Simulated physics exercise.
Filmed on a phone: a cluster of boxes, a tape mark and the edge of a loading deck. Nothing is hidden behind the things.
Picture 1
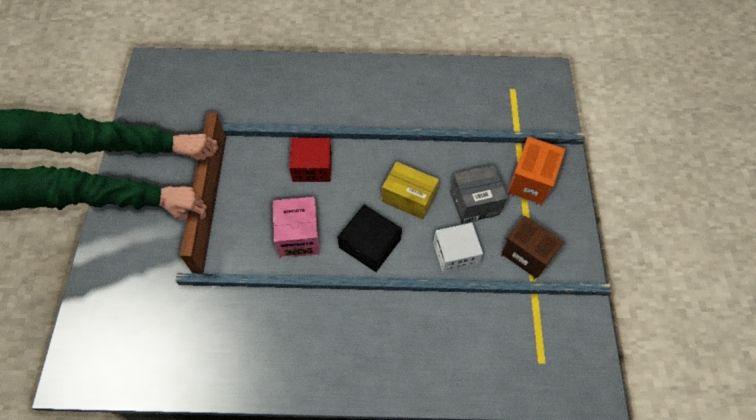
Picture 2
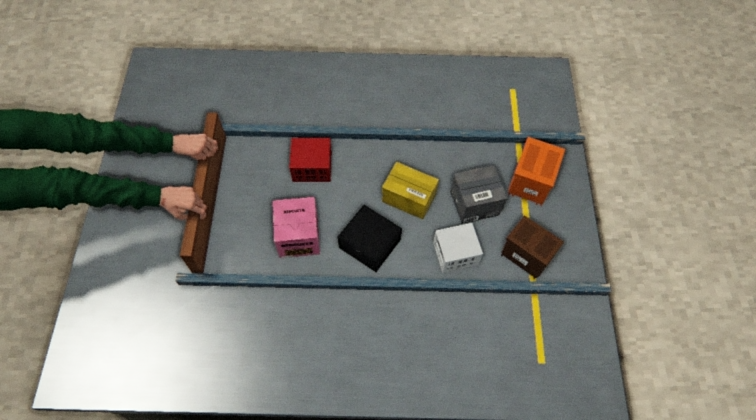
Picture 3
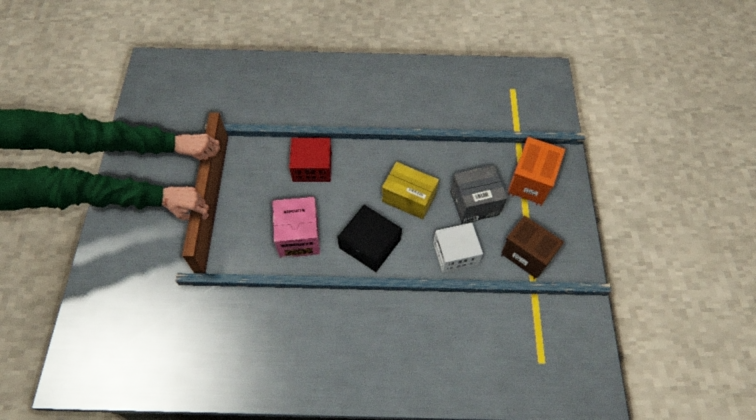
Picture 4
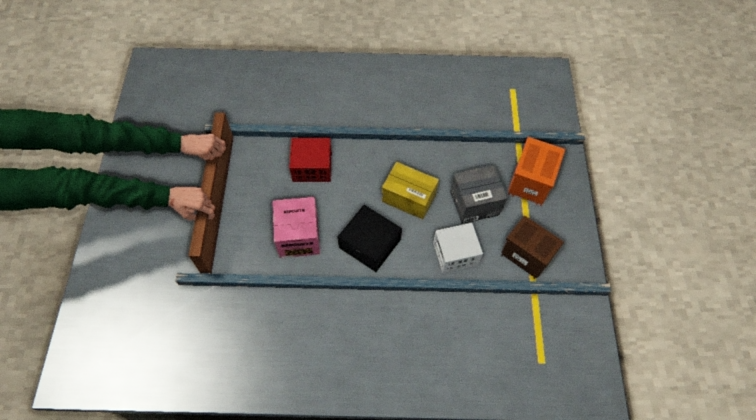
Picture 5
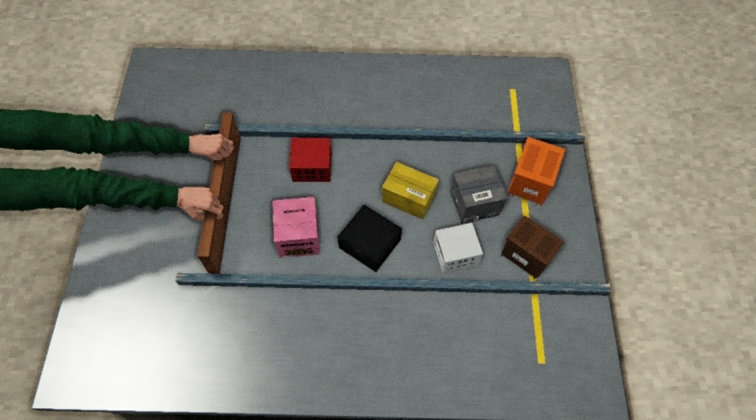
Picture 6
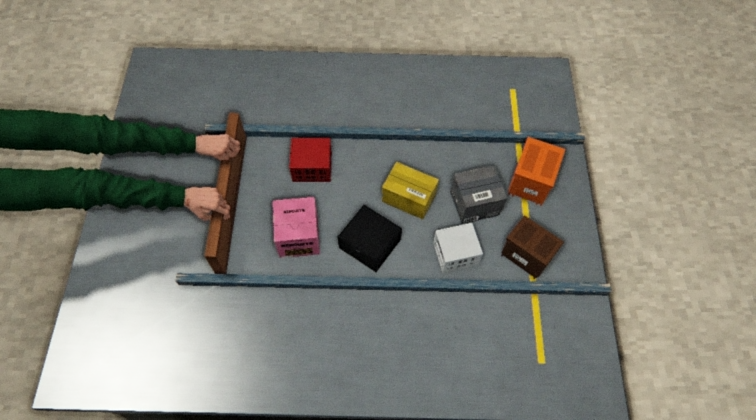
On a grey loading deck, two green-sleeved hands slid a brown plank slightly to the right between two rails, toward a scatter of coloured boxes that stayed still, some near a yellow tape line.
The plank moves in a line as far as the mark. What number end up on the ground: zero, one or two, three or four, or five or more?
As it turns out, the number that fall off is three or four.
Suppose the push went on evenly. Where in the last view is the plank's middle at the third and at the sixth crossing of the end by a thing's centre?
First at (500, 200), next at (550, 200).
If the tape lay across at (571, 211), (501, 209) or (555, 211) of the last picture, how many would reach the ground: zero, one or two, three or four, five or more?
Taking them in turn, at least five; 3 or 4; five or over.
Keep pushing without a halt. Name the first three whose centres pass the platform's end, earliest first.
They are the brown tote, then the white crate, then the orange tote.
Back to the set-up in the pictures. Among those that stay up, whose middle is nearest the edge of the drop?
It is the black crate.
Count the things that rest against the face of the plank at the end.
2 of them.
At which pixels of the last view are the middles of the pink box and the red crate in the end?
About (554, 238), and the other about (543, 165).
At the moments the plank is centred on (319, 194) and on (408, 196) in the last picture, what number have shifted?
3 and 8.
Soon after, none off yet; orange tote at rest near (535, 172); brown tote at rest near (531, 248); grey parcel at rest near (478, 195).
By the end, the number that fall off is three or four; fallen, white crate, grey parcel, brown tote and orange tote.
